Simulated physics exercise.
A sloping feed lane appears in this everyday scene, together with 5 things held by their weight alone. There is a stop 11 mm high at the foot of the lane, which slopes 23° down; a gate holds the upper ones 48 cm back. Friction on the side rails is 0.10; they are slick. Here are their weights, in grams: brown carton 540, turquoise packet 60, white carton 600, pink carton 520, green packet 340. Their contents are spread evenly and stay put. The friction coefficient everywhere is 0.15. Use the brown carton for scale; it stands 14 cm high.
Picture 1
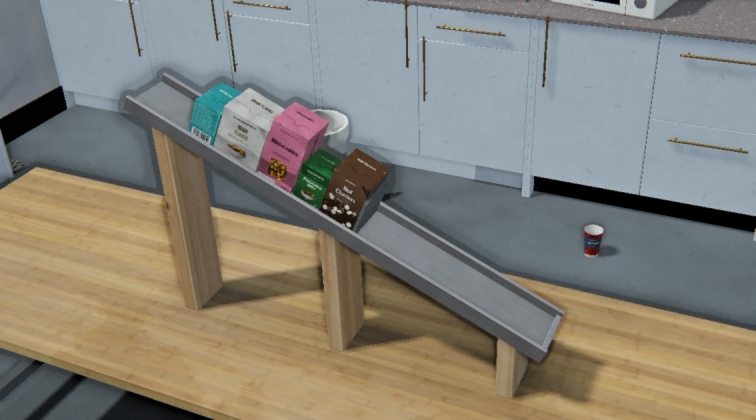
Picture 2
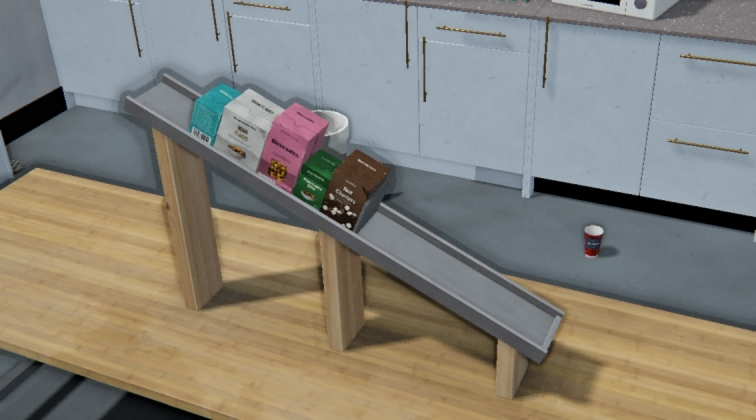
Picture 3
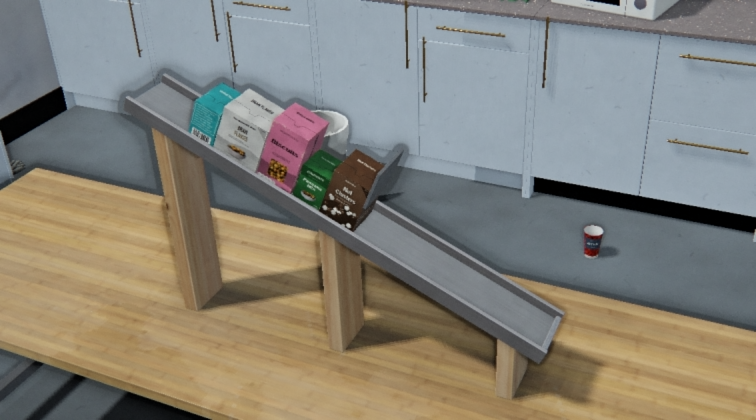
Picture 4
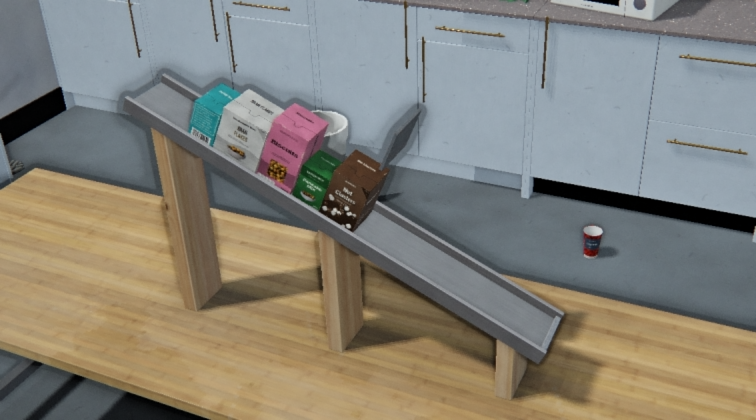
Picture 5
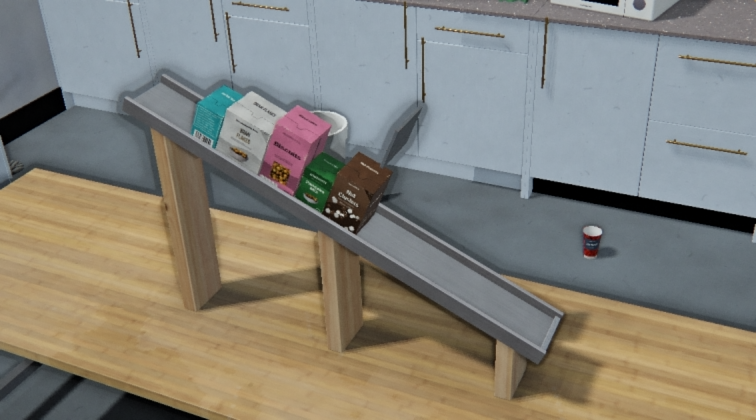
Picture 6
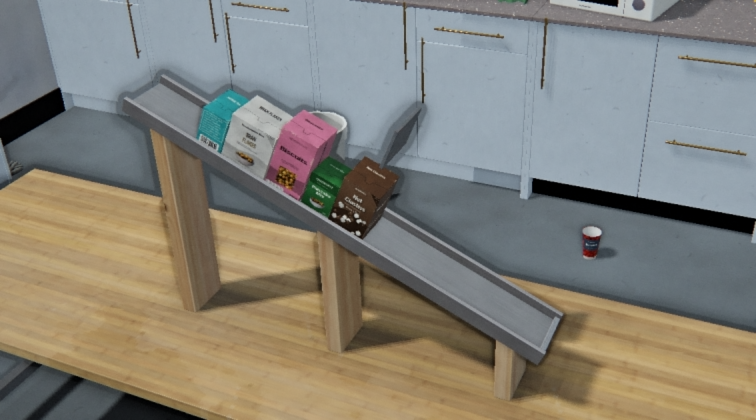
A kitchen with pale blue cupboards is seen from slightly above, across a wooden worktop, in a fixed view. A grey lane on wooden legs slopes down to the right, holding turquoise, white, pink, green and brown cartons in a row, with a red cup beyond. A grey gate beside the brown carton swings upward, then all five cartons slide slightly down the lane together.
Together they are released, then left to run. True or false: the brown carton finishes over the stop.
True.
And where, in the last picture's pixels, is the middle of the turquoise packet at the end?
It comes to rest somewhere around (484, 286).
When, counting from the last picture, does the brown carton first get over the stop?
I'd say around the 0.7 s mark.
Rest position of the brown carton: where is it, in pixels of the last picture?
You'll find it at about (633, 400).
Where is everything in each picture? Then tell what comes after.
The first frame shows gate shut; brown carton (354, 191); turquoise packet (217, 115).
The second frame shows gate shut; pink carton (292, 149); green packet (320, 179).
The third frame shows turquoise packet (217, 116); white carton (252, 132).
The fourth frame shows leader 48 cm from the stop; pink carton (292, 149); green packet (319, 180).
The fifth frame shows leader 47 cm from the stop; turquoise packet (219, 118); white carton (254, 134).
The sixth frame shows leader 45 cm from the stop; brown carton (363, 199); pink carton (301, 156).
Then, 0.20 s after the last picture, leader 33 cm from the stop; brown carton near (411, 228).
Then, 0.40 s after the last picture, leader 10 cm from the stop; brown carton near (499, 281).
Then, 0.80 s after the last picture, brown carton now over the stop; turquoise packet tipped 57° from how it sat.
Then, 1.50 s after the last picture, green packet now over the stop; turquoise packet on its side; pink carton tipped 9° from how it sat.
At rest, over the stop, brown carton, pink carton and green packet; tipped over in the lane, turquoise packet; the last one in the lane. In the last view, brown carton near (633, 400).
